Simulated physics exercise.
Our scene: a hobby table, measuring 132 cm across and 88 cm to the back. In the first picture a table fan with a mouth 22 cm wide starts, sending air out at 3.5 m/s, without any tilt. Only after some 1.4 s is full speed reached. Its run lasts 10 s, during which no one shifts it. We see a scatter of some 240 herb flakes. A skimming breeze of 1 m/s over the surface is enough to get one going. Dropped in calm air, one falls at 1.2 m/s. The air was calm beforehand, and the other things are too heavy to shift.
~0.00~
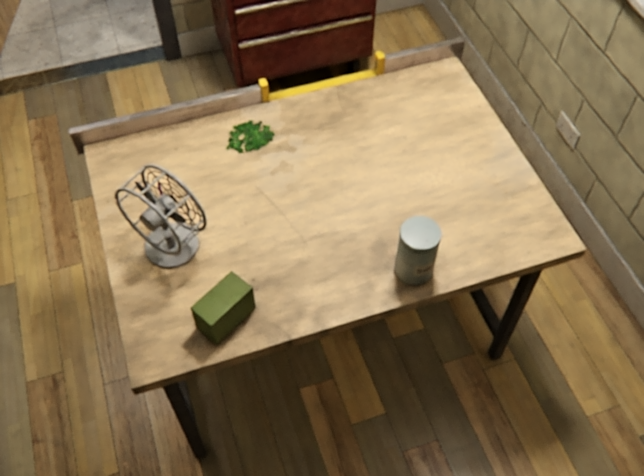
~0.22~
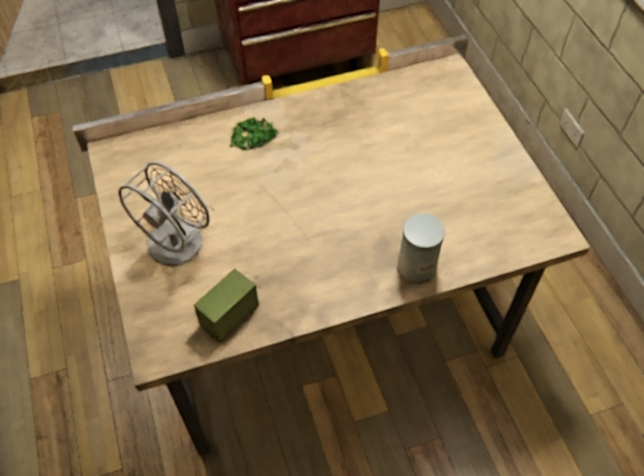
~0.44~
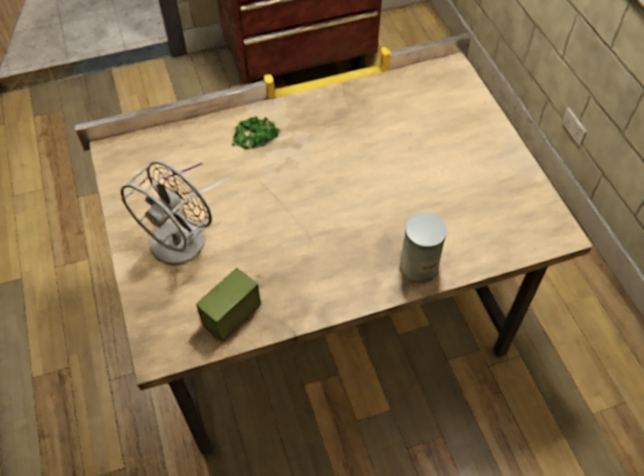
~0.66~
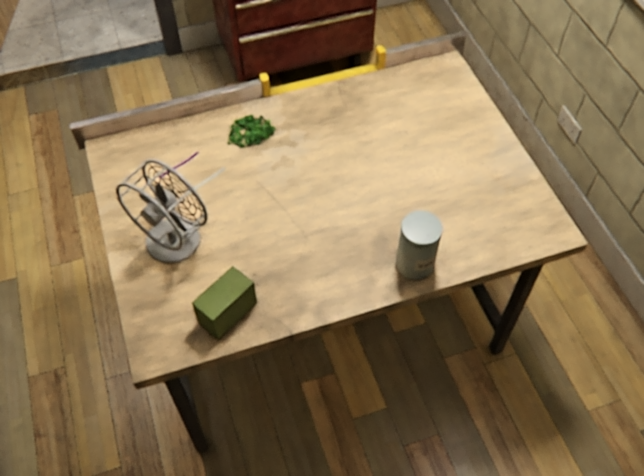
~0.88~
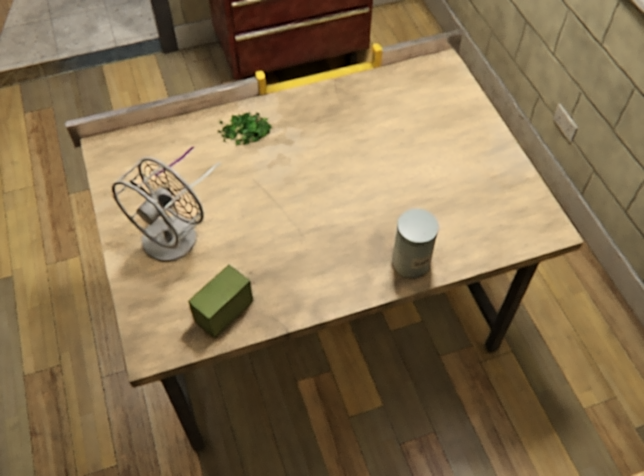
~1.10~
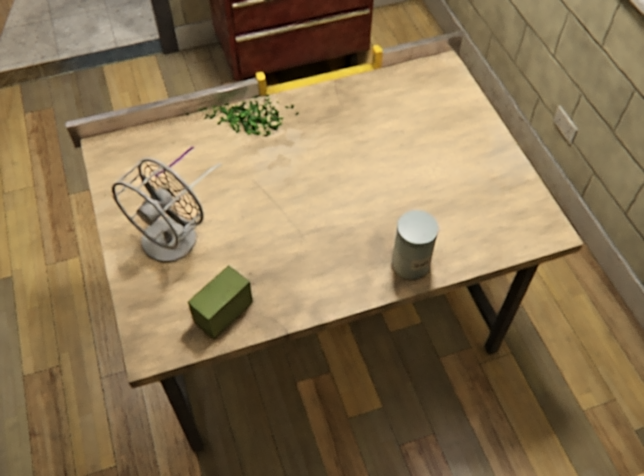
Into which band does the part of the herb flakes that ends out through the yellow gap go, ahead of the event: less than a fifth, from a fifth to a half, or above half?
It goes in over half.
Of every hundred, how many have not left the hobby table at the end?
Near 30 %.
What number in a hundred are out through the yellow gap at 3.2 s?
70 %.
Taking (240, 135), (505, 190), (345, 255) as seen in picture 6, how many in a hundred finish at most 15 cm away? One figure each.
First spot near 20 %, second near 0 %, third near 0 %.
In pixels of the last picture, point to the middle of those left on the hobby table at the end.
Centre point: About (226, 105).
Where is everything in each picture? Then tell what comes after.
In the first frame, the middle of the herb flakes is near (251, 137), none has stirred yet and the mouth of the table fan is at (161, 210).
In the second frame, the middle of the herb flakes is near (254, 134), none has stirred yet and the yellow gap is centred on (327, 85).
In the third frame, the middle of the herb flakes is near (256, 133), none has stirred yet, the top of a block is at (227, 294) and the top of a jar is at (426, 229).
In the fourth frame, the middle of the herb flakes is near (252, 132) and none has stirred yet.
In the fifth frame, the middle of the herb flakes is near (249, 127), the farthest in sight from the table fan is at (257, 113) and about 10 % have left their places.
In the sixth frame, the middle of the herb flakes is near (249, 118), the farthest in sight from the table fan is at (267, 96) and about 80 % have left their places.
After 2.0 s, 42 % are on the move or not yet settled, 61 % are out through the yellow gap; the middle of those still in play is near (245, 102).
After 3.2 s, 32 % are on the move or not yet settled, 67 % are out through the yellow gap; the middle of those still in play is near (235, 105).
After 5.5 s, 25 % are on the move or not yet settled, 70 % are out through the yellow gap; the middle of those still in play is near (233, 104).
After 10.0 s, at the end, 70 % are out through the yellow gap; the middle of those still in play is near (226, 105).
